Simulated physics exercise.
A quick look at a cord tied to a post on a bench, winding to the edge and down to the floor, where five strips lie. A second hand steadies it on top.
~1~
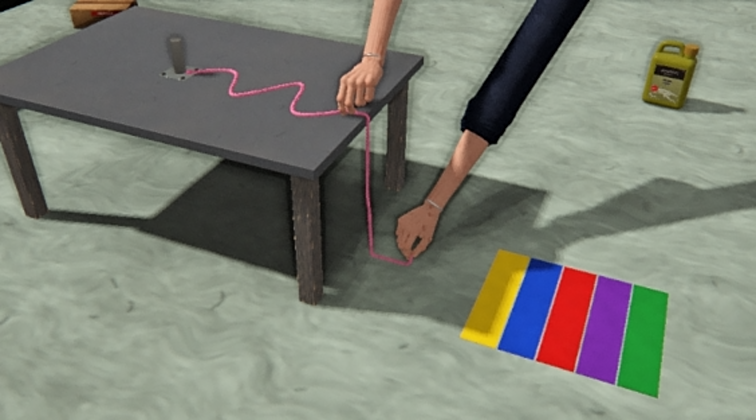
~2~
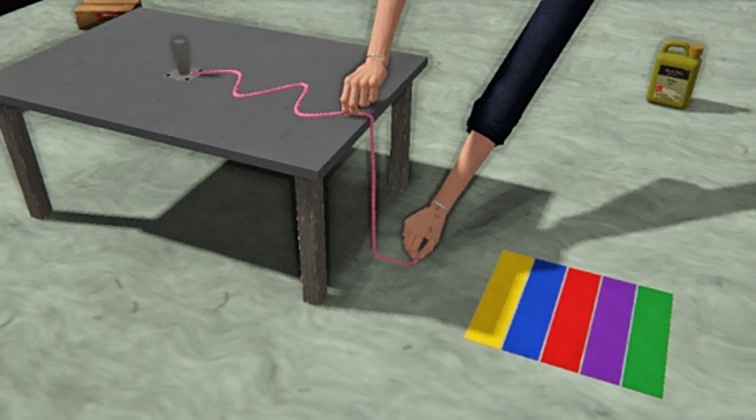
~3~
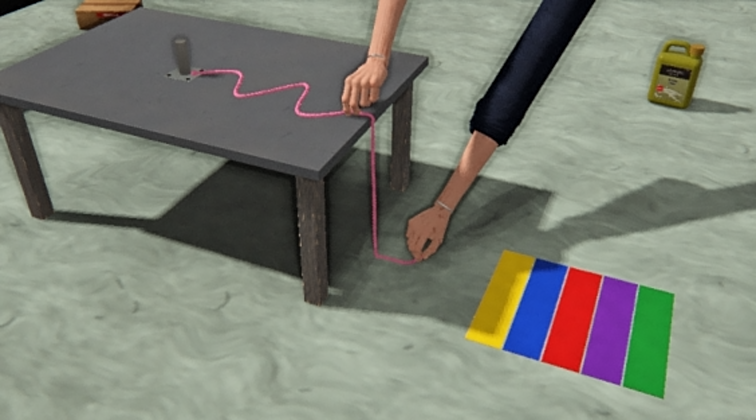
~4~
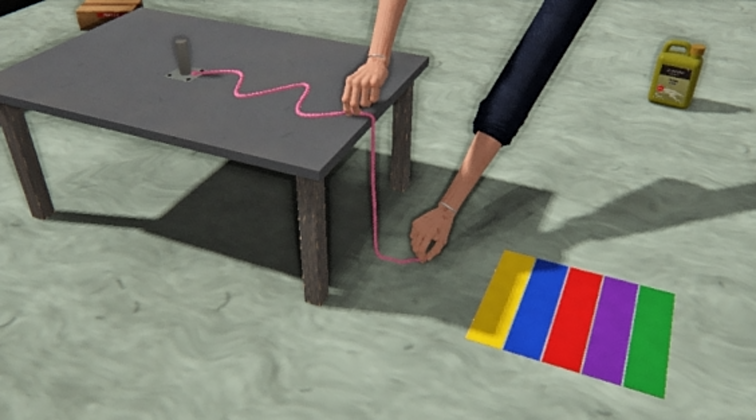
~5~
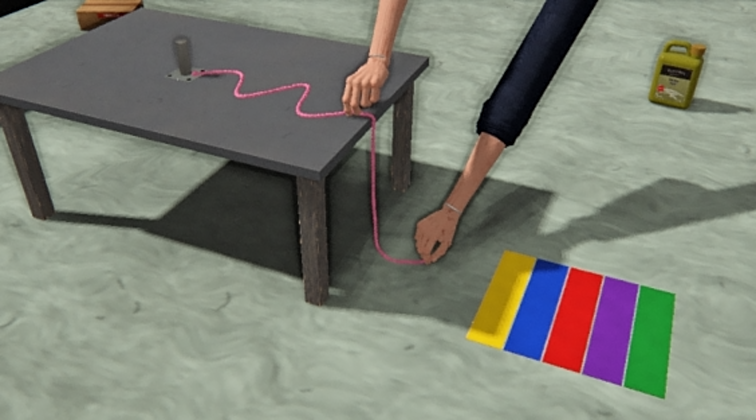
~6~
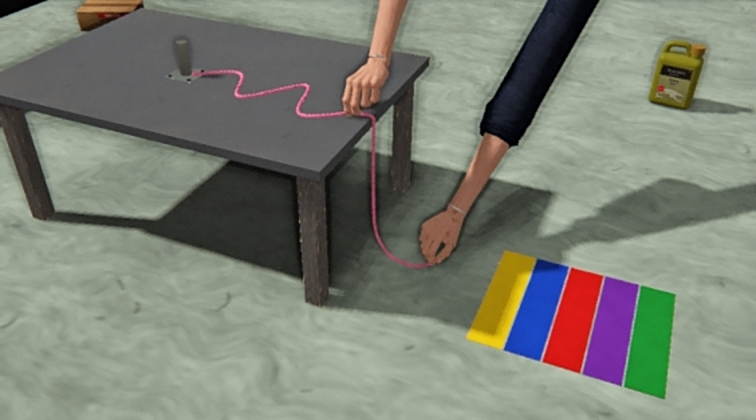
One hand holds a pink cord at the table's edge while another slowly draws its end right.
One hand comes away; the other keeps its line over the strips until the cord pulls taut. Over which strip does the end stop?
The end stops over the green strip.
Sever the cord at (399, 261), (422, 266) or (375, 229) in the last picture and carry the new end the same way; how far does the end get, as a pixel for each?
About (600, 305), (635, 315) and (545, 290).
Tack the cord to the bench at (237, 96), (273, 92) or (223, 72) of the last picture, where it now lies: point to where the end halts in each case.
Near (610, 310), (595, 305) and (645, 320).
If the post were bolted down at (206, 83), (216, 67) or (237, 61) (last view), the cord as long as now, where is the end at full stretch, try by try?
In that order: (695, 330), (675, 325) and (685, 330).
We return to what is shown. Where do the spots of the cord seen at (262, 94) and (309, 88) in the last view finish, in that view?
They go to (302, 99) and to (351, 111).
Soon after, end near (580, 301); over red.
After that, end near (628, 314); over purple.
At the stop, end near (657, 321); over green. It gets as far as the green strip.
